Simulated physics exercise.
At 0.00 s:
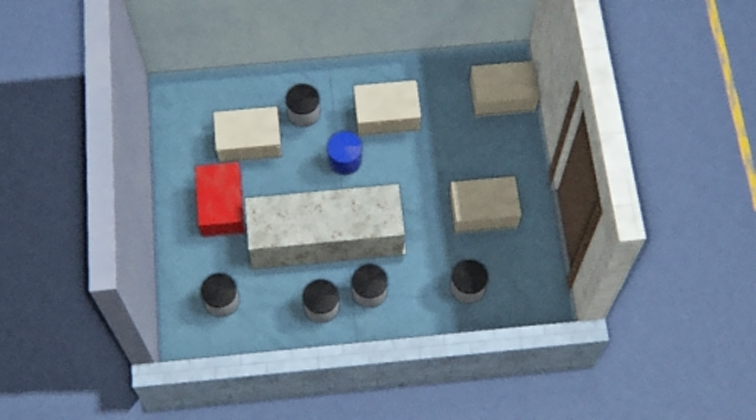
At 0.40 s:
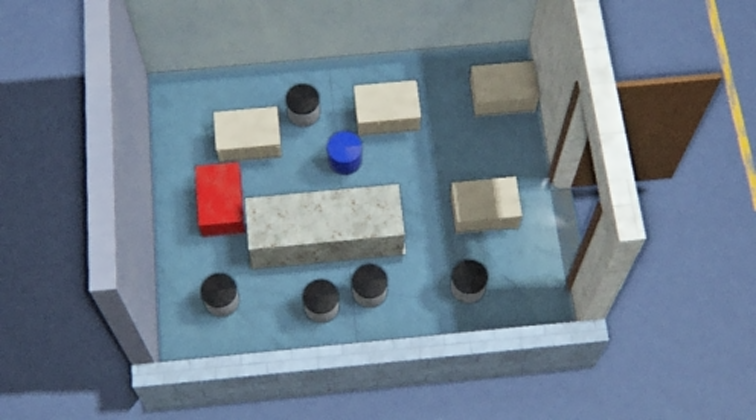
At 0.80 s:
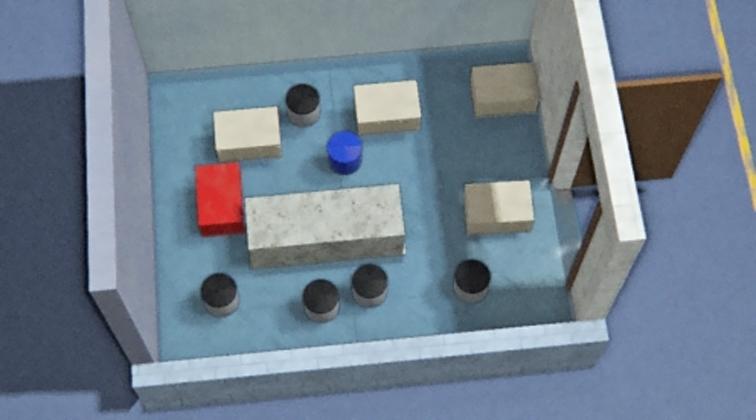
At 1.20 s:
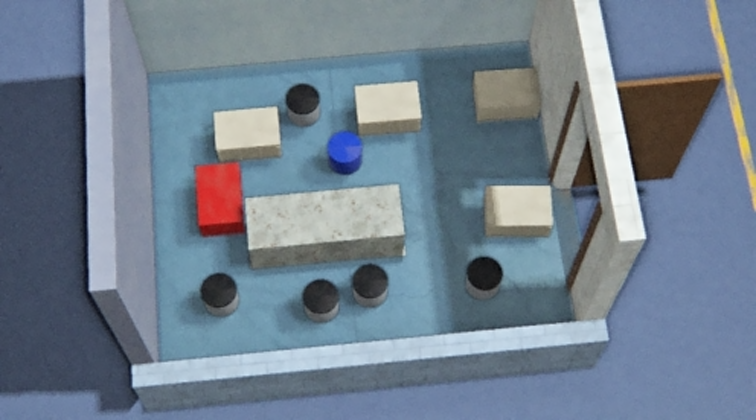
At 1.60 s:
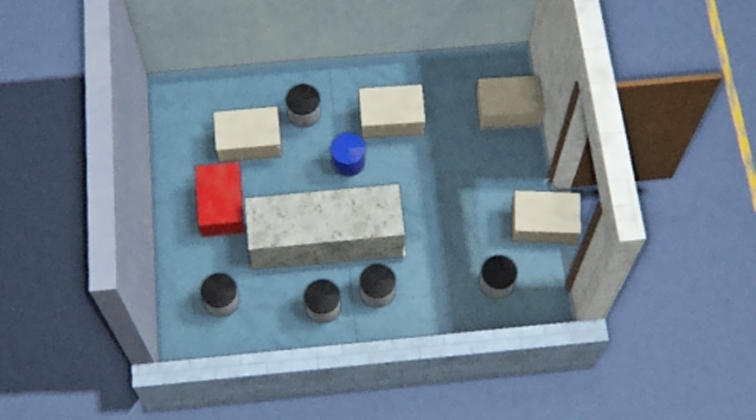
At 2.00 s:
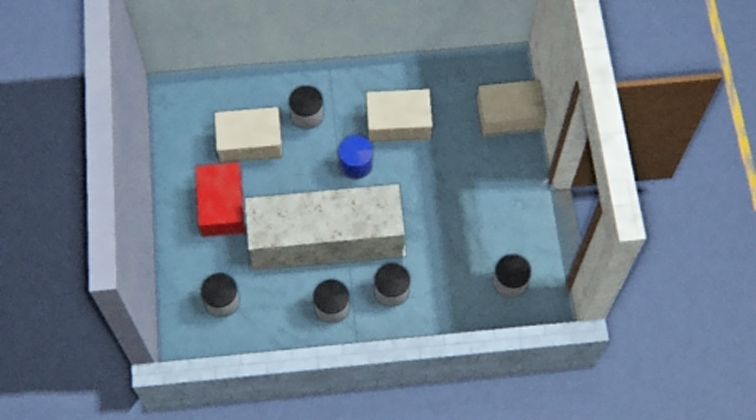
In a flooded cellar, the brown door on the right swung open, a pale box slid right and disappeared from view, and black drums and the blue pail drifted slightly right while the red crate stayed put.
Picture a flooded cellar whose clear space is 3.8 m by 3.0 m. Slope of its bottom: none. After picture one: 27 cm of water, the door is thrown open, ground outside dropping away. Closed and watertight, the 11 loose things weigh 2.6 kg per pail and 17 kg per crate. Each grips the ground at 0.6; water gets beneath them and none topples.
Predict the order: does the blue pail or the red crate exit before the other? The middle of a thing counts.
It is the blue one that exits before the other.
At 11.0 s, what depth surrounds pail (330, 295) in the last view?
I'd say some 14 cm.
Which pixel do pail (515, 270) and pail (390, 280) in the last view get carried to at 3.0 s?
I'd say close to (551, 258) and close to (421, 279).
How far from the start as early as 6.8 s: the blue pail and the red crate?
Shifts: Around 140 and 5 cm.
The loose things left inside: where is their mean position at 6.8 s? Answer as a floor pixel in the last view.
Close to (381, 222).
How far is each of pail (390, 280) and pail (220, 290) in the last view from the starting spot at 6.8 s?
The one named first has moved 120 cm, the other 60 cm.
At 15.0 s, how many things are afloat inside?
Count: 4.
After 3.0 s the blue pail is near (384, 154), 0.4 m from its start, afloat; the red crate is near (227, 192), 0.1 m from its start, afloat; 1 of 11 are out; 10 afloat.
After 6.8 s the blue pail is near (470, 209), 1.3 m from its start, afloat; the red crate is near (219, 191), 0.1 m from its start, afloat; 3 of 11 are out; 8 afloat.
After 11.0 s the blue pail has gone out (at 9.8 s); the red crate is near (231, 196), 0.1 m from its start, afloat; 6 of 11 are out; 5 afloat.
After 15.0 s the blue pail has gone out (at 9.8 s); the red crate is near (223, 206), 0.1 m from its start, afloat; 7 of 11 are out; 4 afloat.
